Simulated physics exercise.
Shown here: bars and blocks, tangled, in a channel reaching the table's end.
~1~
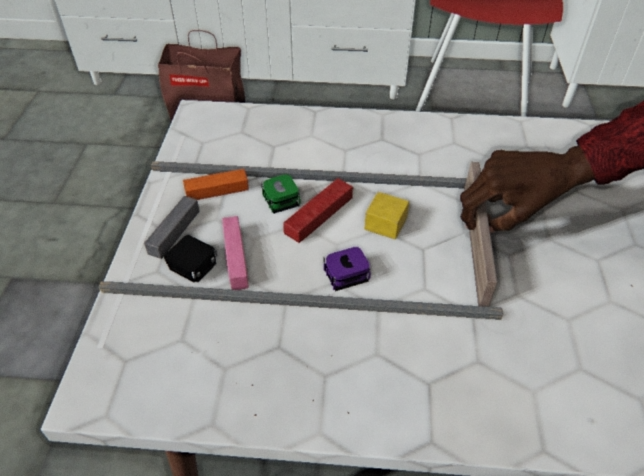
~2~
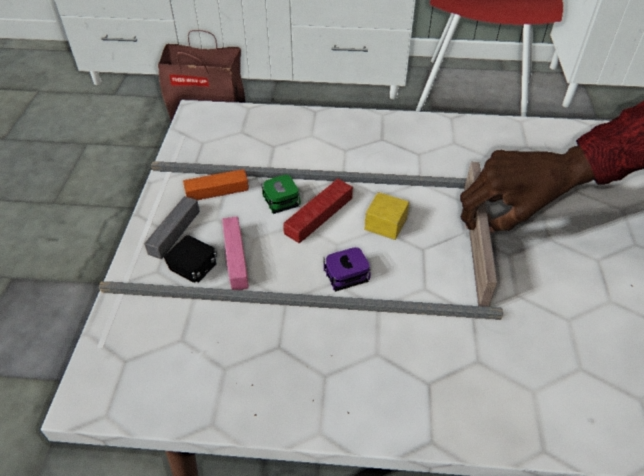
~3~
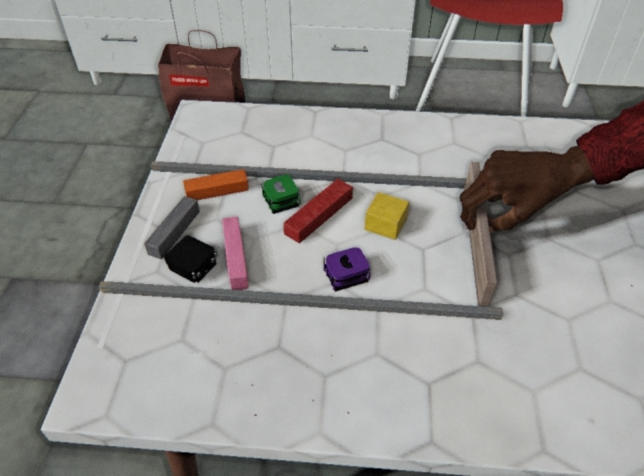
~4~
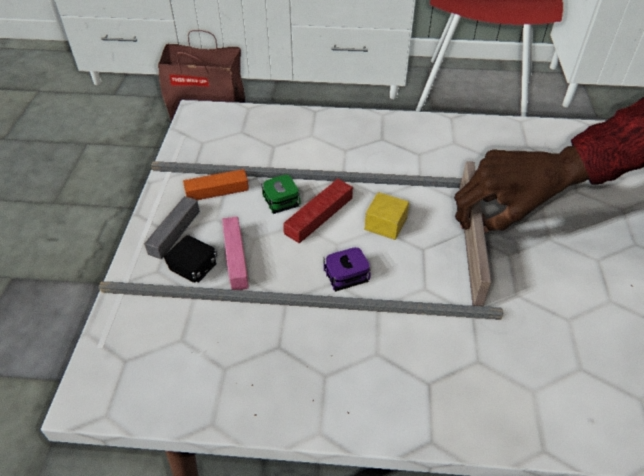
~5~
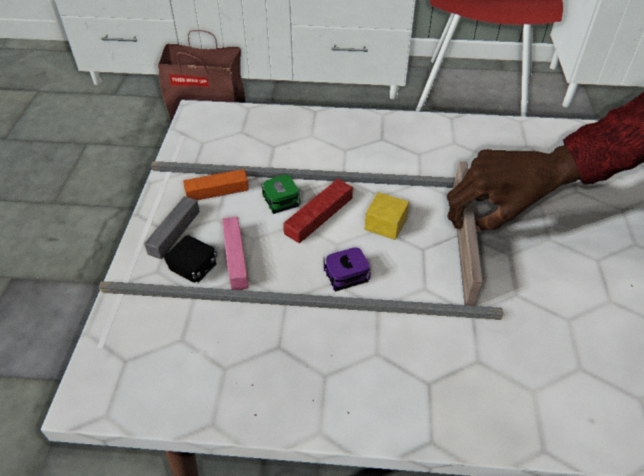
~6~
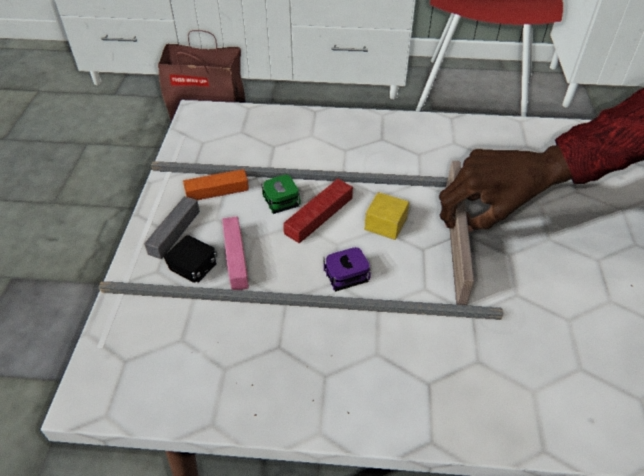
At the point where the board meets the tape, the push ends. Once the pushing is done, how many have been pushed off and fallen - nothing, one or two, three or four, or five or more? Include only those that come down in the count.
By then five or more have fallen.
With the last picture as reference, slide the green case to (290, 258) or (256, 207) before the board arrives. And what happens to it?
Trial 1: Off; trial 2: Off.
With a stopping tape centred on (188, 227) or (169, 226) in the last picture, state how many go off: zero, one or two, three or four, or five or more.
In order: Three or four, then five or over.
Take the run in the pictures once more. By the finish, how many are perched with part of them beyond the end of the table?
The tally is 2.
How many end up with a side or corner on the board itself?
It ends up touching 2.
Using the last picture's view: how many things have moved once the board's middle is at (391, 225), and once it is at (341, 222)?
1 by the first point, 4 by the second.
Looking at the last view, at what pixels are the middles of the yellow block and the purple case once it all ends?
Answer: First (135, 204), after that (117, 248).
Soon after, none off yet; grey bar at rest near (173, 227); black case at rest near (191, 261); orange bar at rest near (216, 185).
At rest, the number that fall off is five or more; fallen, red bar, green case, pink bar, orange bar, black case and grey bar.
